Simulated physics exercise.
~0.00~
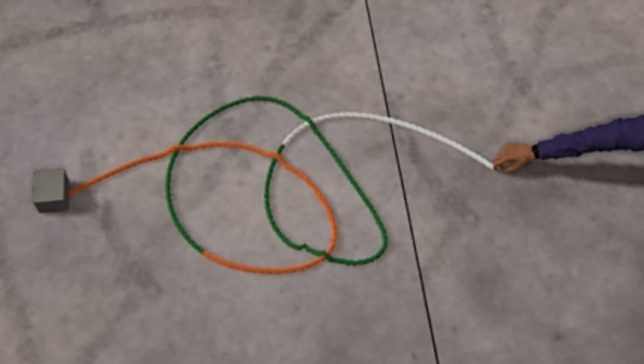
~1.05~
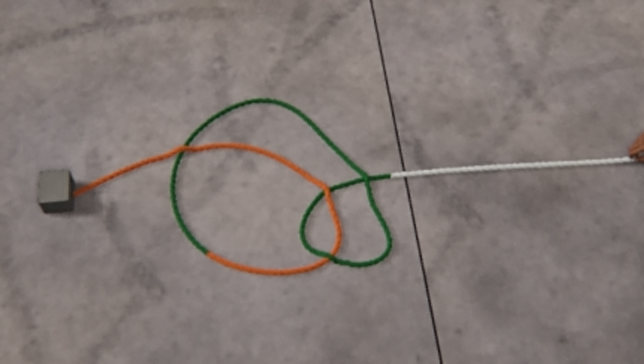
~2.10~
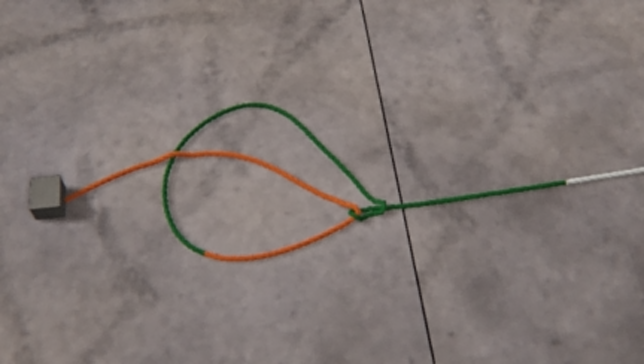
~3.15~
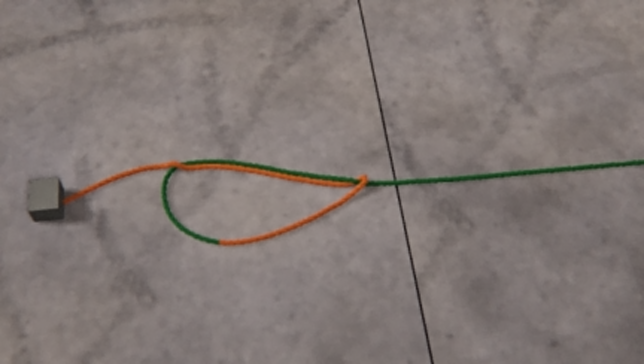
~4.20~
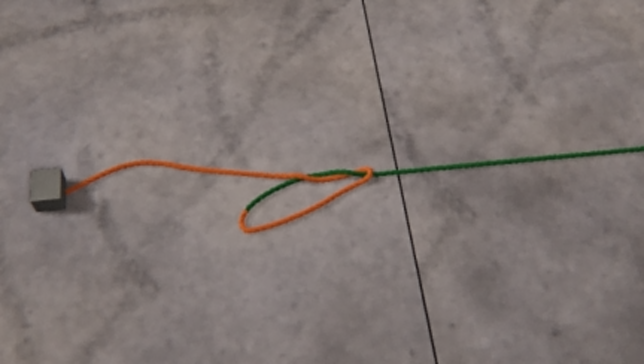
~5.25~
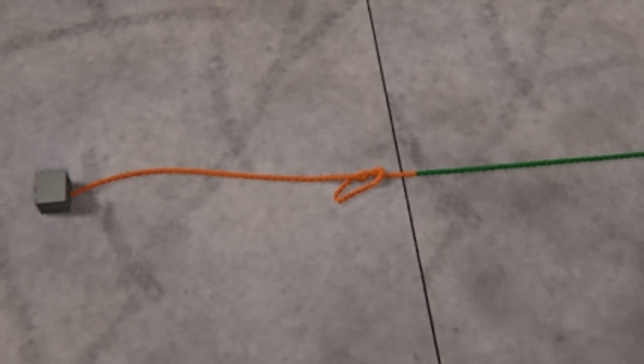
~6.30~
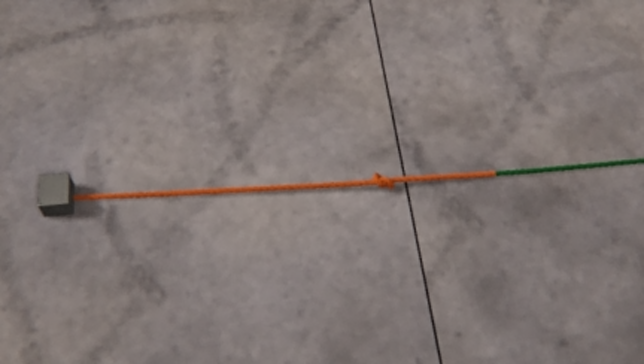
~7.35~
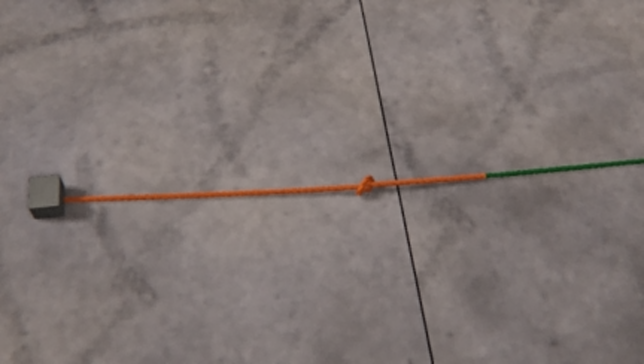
On a stained grey floor, a hand pulled the white end of a looped orange, green and white rope off to the right, and the loops shrank until the rope stretched straight from the grey block with a small knot jammed in its orange part.
